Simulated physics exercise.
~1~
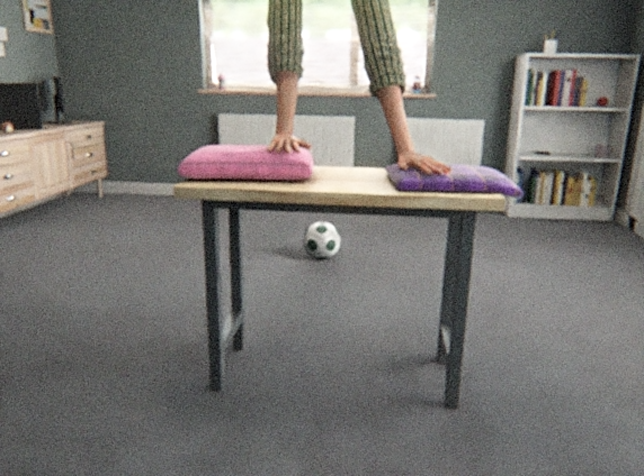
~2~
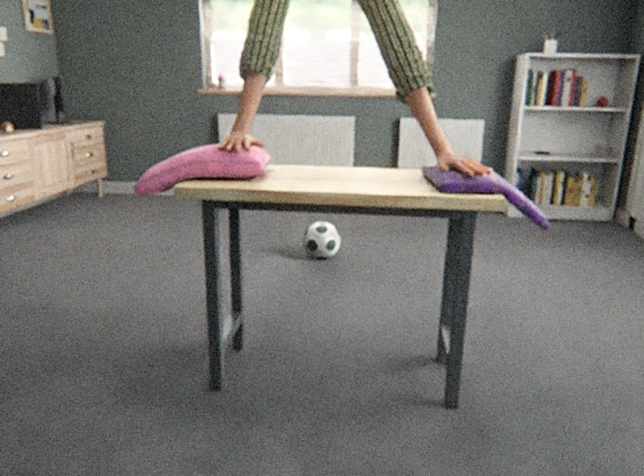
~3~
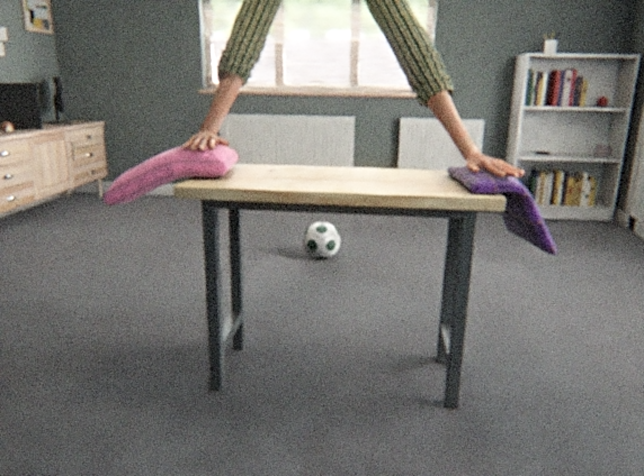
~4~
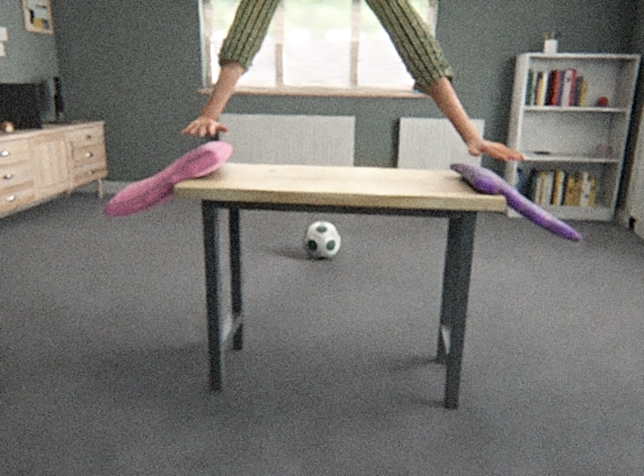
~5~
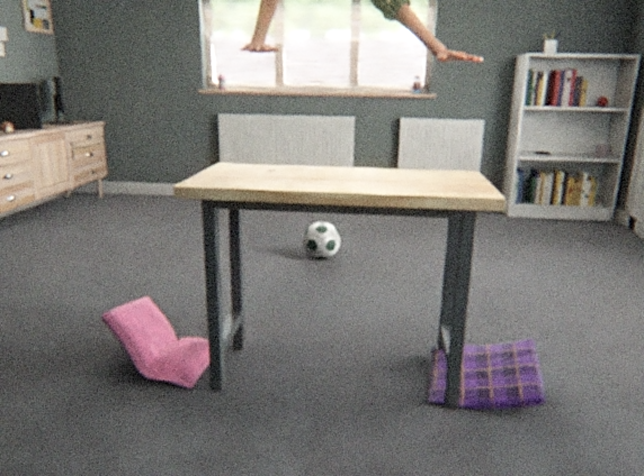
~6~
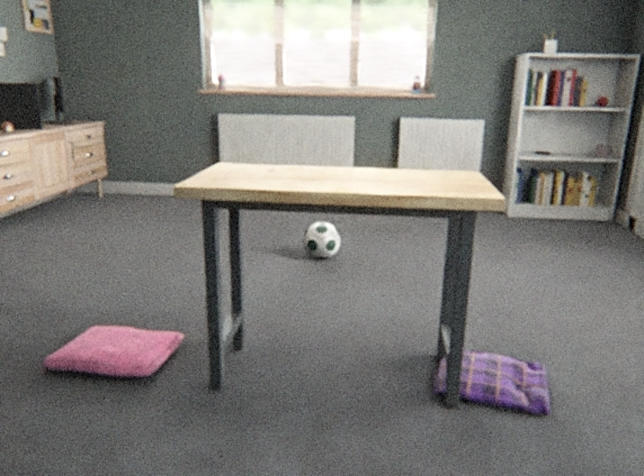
To begin with, two hands press down on a pink pillow and a purple seat pad lying on a side table, with a soccer ball resting on the floor behind. The hands slide them apart, the pillow to the left end and the pad to the right, until both droop over the edges. Then the hands lift off, leaving each one hanging out past its end. Neither holds, and both drop to the floor as the arms draw up and away. Finally the pillow lies flat at the left, the pad rests by the right legs, and the tabletop is bare.
